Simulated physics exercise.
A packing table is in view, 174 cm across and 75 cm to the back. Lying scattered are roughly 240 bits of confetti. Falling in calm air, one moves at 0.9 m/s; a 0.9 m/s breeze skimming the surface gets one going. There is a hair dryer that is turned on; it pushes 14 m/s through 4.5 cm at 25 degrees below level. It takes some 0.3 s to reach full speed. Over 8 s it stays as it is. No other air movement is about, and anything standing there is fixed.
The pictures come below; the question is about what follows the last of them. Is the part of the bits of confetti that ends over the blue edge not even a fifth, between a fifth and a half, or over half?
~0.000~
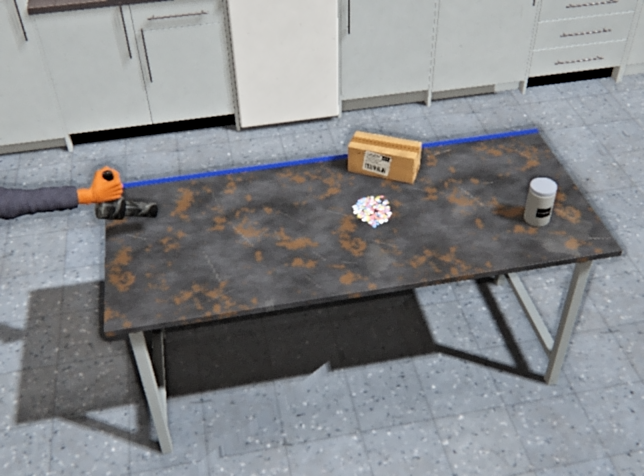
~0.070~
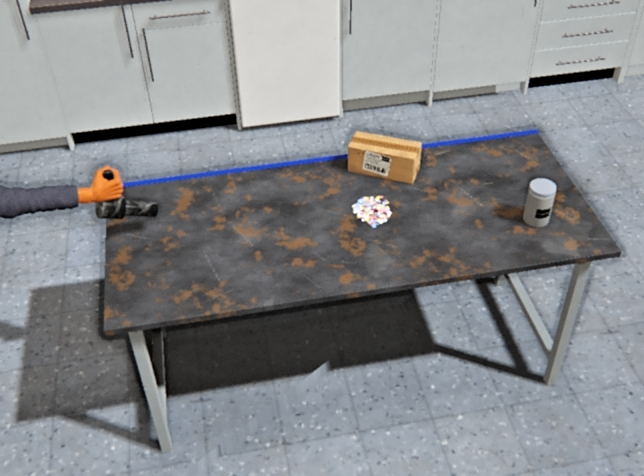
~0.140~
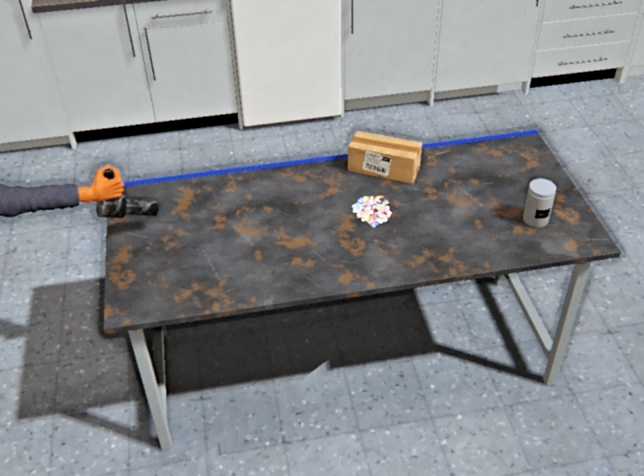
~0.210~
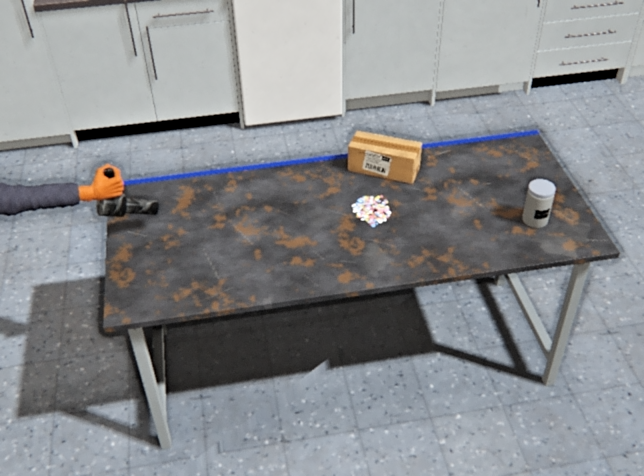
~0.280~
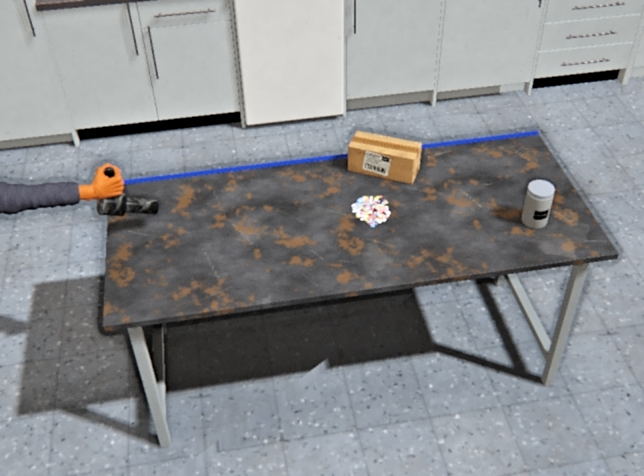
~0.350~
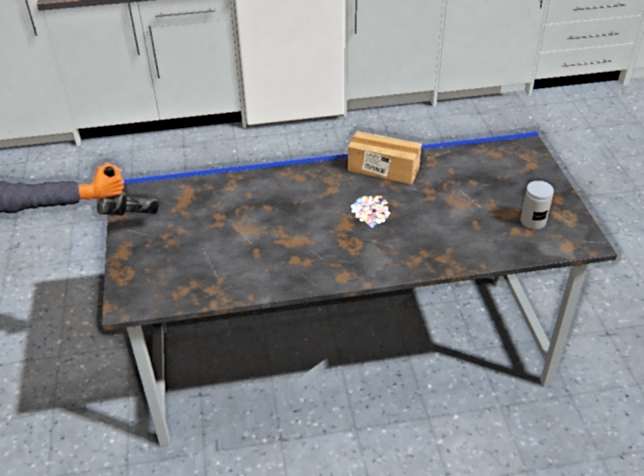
The share ends up below one in five.
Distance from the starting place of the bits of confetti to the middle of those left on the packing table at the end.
I'd say around 60 cm.
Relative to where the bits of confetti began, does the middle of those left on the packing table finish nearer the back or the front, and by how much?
Looks like a forward shift by some 15 cm.
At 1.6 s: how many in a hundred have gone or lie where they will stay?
Roughly 30 % of them.
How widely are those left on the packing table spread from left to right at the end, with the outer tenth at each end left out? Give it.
Spread, left to right: Approx. 20 cm.
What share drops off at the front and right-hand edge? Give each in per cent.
About 0 % front, about 80 % right-hand.
After 1.6 s, 0 % are over the blue edge; the middle of those still in play is near (548, 208); 28 % have settled or left.
After 2.6 s, 0 % are over the blue edge; the middle of those still in play is near (524, 216); 79 % have settled or left.
After 4.4 s, 0 % are over the blue edge; the middle of those still in play is near (524, 216); 89 % have settled or left.
After 8.0 s, at the end, 0 % are over the blue edge; the middle of those still in play is near (524, 216).
